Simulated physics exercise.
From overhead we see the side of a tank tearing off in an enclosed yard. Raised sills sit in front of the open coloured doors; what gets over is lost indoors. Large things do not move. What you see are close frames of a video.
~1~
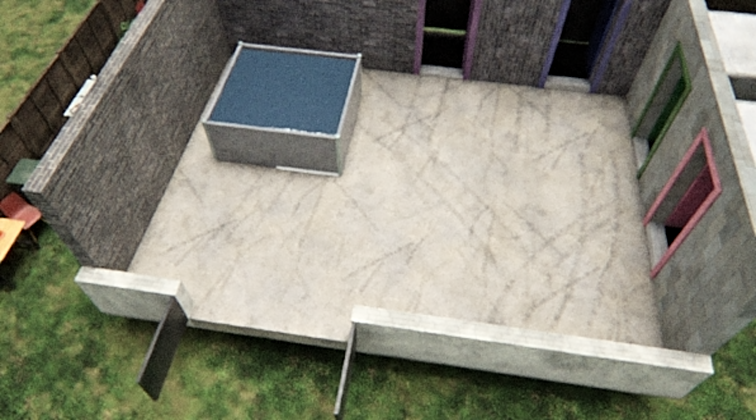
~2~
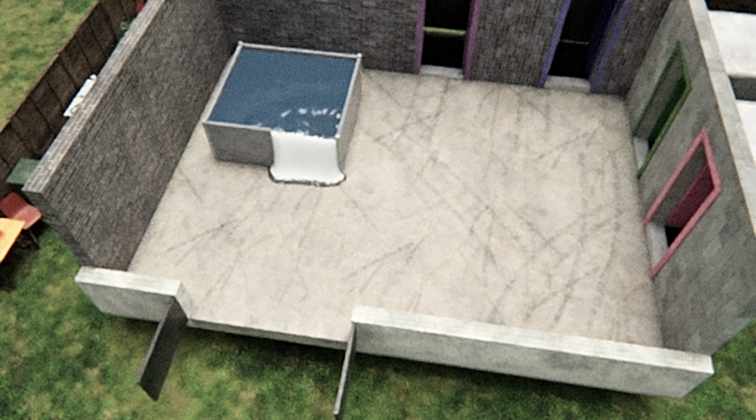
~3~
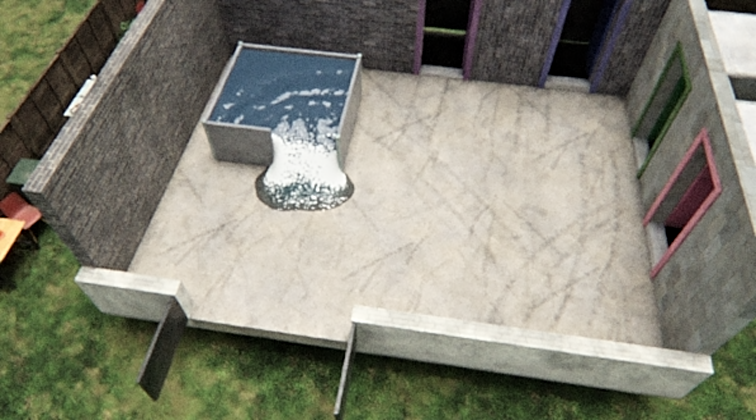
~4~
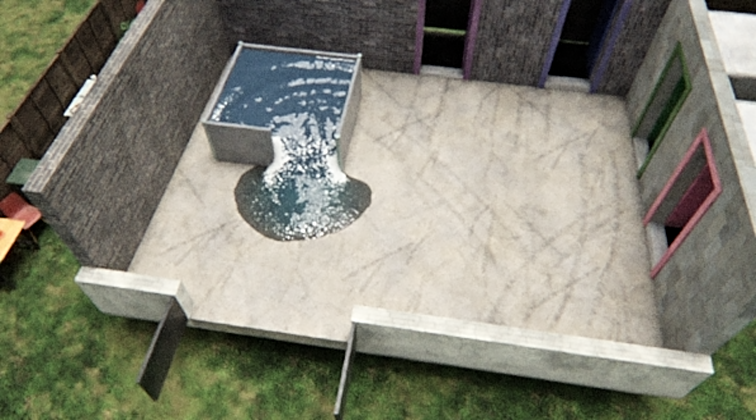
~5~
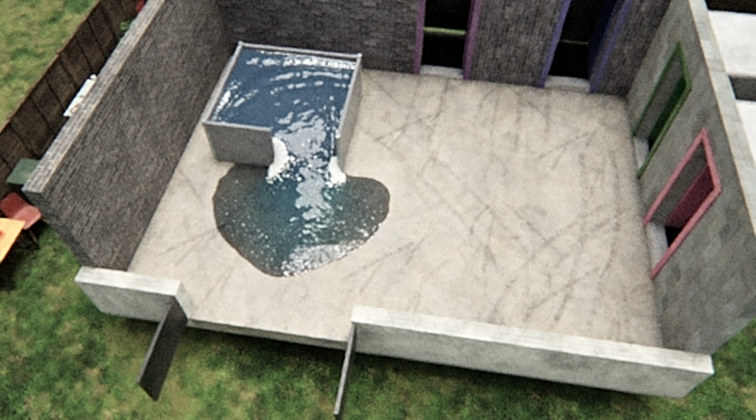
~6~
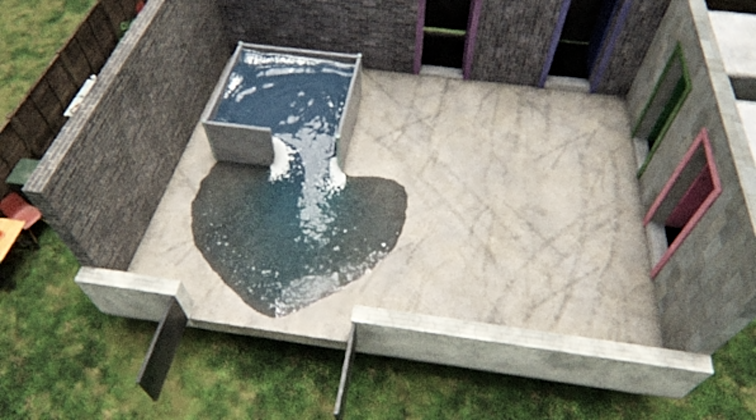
Water pouring from the broken side of an open tank and spreading in a widening pool across a walled yard's pale floor.
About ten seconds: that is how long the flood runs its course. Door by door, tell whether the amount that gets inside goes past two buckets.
Door by door: The pink door stays at two buckets or less, the blue door stays at two buckets or less, the green door stays at two buckets or less, the purple door stays at two buckets or less.
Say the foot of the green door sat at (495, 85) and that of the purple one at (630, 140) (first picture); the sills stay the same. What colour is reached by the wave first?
I say the one in pink.
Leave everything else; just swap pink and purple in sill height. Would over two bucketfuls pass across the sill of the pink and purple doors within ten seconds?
The pink door falls short, the purple door falls short.
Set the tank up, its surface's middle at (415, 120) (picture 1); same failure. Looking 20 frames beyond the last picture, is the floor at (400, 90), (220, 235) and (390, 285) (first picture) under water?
Log: No flood; flood; flood.
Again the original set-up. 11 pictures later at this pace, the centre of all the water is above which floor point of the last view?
The water's centre sits above (302, 169).
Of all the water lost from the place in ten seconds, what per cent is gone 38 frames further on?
Something close to 80 percent by that point.
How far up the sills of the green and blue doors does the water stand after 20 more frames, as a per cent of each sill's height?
About 0 %, then 0 %.
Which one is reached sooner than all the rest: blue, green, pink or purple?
If you ask me, it's the pink one.
A moment on, water covers 30 % of the floor; the pink door not reached, the blue door not reached, the green door not reached, the purple door not reached.
Next, water covers 35 % of the floor; the pink door not reached, the blue door not reached, the green door not reached, the purple door not reached.
Then, water covers 45 % of the floor; the pink door wet at the sill, nothing in, the blue door not reached, the green door not reached, the purple door not reached.
Later, water covers 65 % of the floor; the pink door wet at the sill, nothing in, the blue door wet at the sill, nothing in, the green door wet at the sill, nothing in, the purple door not reached.
In the end, water covers 90 % of the floor; the pink door wet at the sill, nothing in, the blue door wet at the sill, nothing in, the green door wet at the sill, nothing in, the purple door wet at the sill, nothing in.
